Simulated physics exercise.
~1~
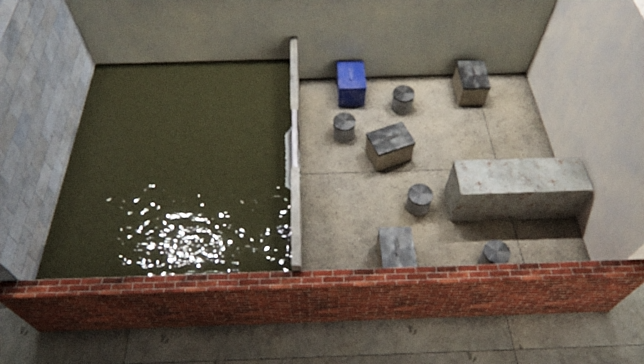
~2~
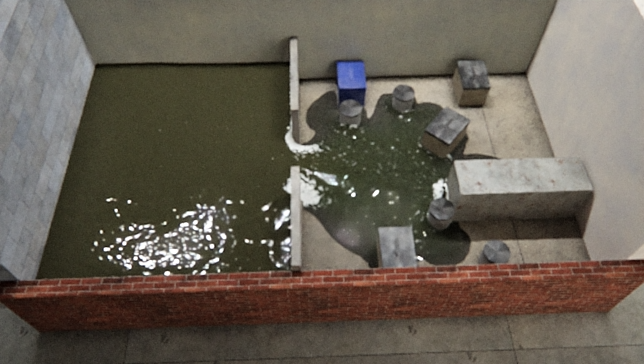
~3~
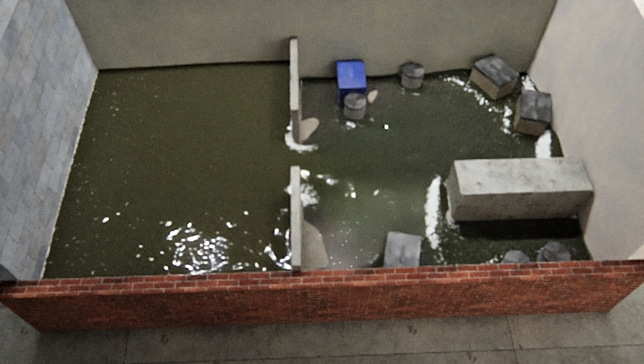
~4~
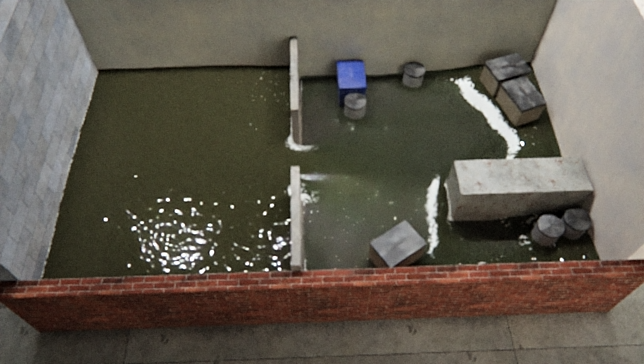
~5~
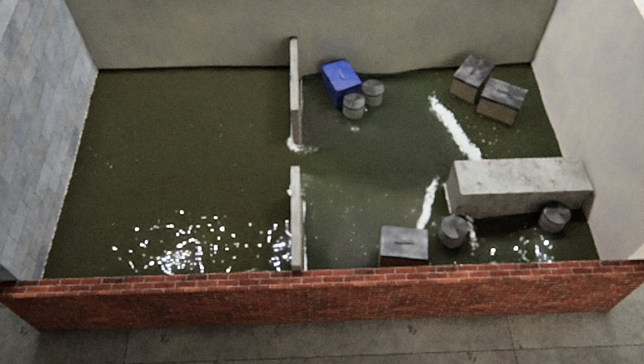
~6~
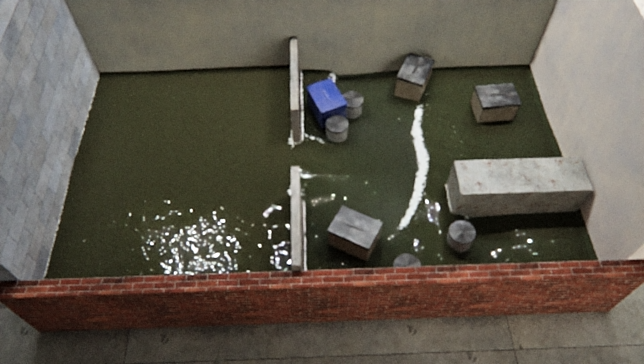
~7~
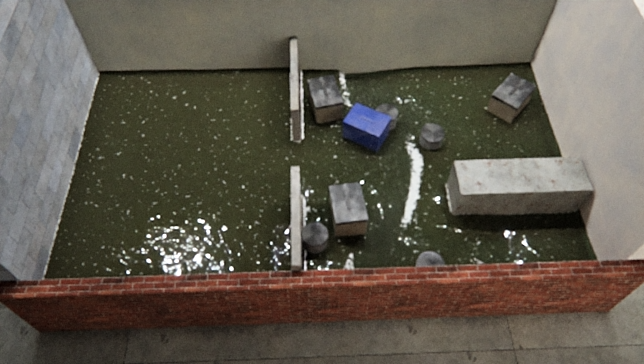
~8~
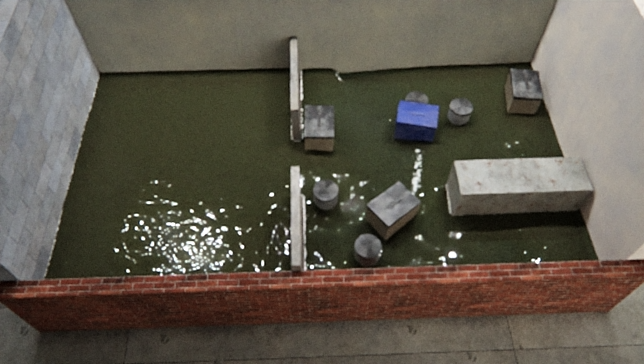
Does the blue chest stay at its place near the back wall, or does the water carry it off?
The water carries it off. It holds at first while the room floods, but later drifts toward the partition and then back to the right, ending afloat away from where it stood.
